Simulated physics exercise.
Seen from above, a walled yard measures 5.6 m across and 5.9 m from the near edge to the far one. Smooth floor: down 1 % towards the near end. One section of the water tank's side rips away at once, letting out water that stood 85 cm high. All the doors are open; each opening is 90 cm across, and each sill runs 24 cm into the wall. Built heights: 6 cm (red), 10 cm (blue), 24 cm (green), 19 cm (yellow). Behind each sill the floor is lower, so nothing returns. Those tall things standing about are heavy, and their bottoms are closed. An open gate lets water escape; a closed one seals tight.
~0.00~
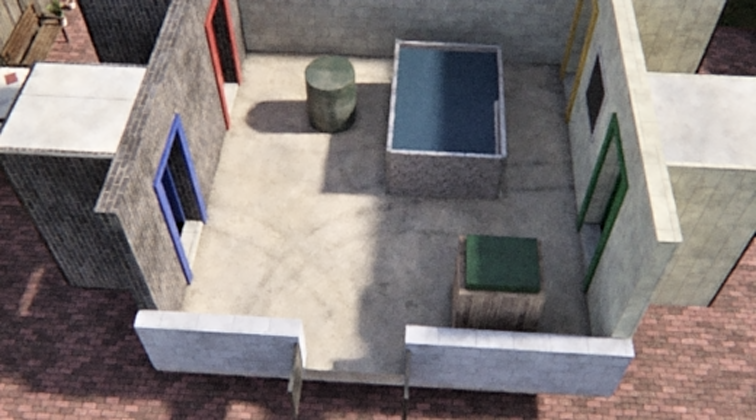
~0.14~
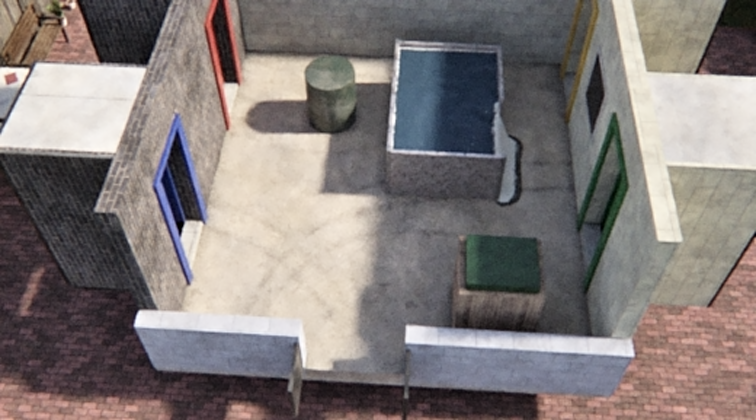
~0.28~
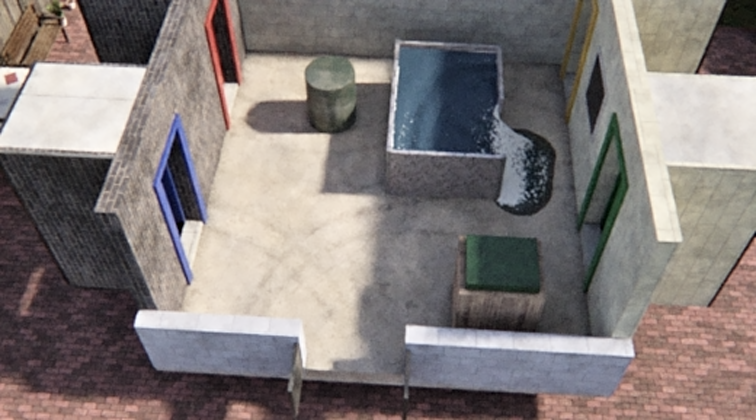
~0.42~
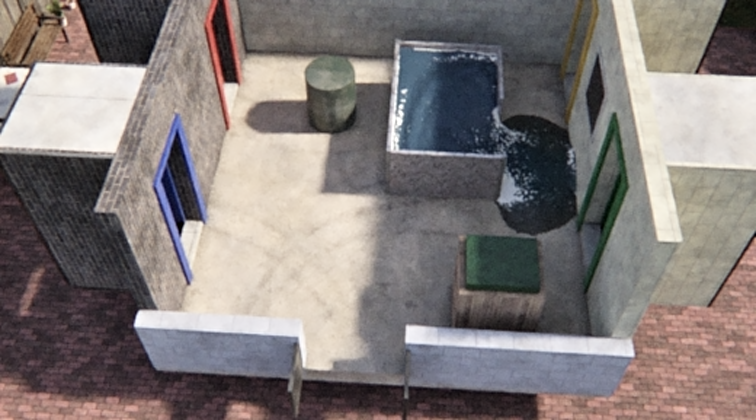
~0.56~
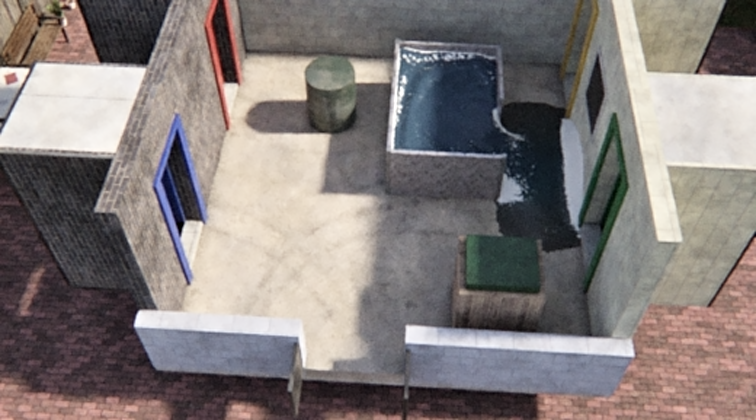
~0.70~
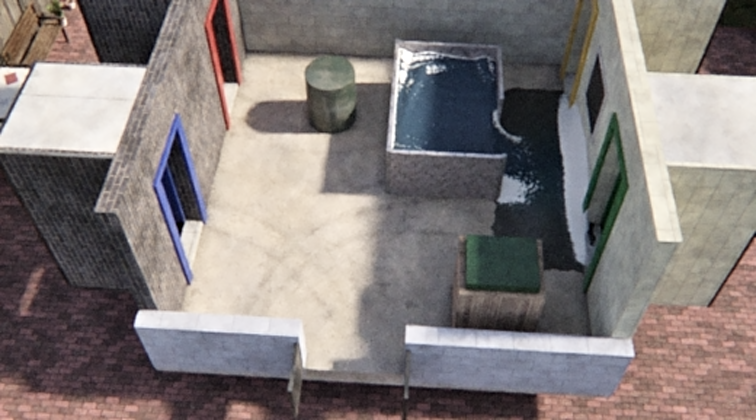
The footage shows a walled yard from above, where a section of a water tank's right side opens and water pours out, spreading over the floor to the right-hand wall, then along it towards the yellow and green doors.
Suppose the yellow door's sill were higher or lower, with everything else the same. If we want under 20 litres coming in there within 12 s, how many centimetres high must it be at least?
About 15 centimetres.
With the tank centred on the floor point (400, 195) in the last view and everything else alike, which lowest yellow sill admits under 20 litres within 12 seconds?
That setup calls for roughly 11.5 cm.
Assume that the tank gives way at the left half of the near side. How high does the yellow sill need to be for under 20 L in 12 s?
Then roughly 7.0 cm.
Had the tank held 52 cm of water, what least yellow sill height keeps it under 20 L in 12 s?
Around 8.0 cm high.
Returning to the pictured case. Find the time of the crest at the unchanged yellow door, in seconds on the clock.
3.2 s.
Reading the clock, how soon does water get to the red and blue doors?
Red 3.4 s, blue 3.6 s.
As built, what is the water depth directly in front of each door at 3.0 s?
Depths in cm: Red 0, blue 0, green 18, yellow 14.
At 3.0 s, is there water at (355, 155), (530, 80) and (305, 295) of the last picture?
Listed order - unwetted, soaked through, soaked through.
After 1.4 s water covers 20 % of the floor, deepest (60 cm) near (562, 178); 15 cm at the yellow door, 0 litres in over its 19 cm sill.
After 3.0 s water covers 60 % of the floor, deepest (45 cm) near (589, 309); 14 cm at the yellow door, 1 litre in over its 19 cm sill.
After 12.0 s water covers 100 % of the floor, deepest (14 cm) near (209, 206); 6 cm at the yellow door, 10 litres in over its 19 cm sill.
At the yellow door as built, the water arrived by 0.7 s and peaked near 19 cm at 3.2 s.
Run again over the same 12 s with other heights there, 28 litres in over 14 cm, 8 litres over 19 cm. The limit of 20 litres is kept from about 15 cm up.
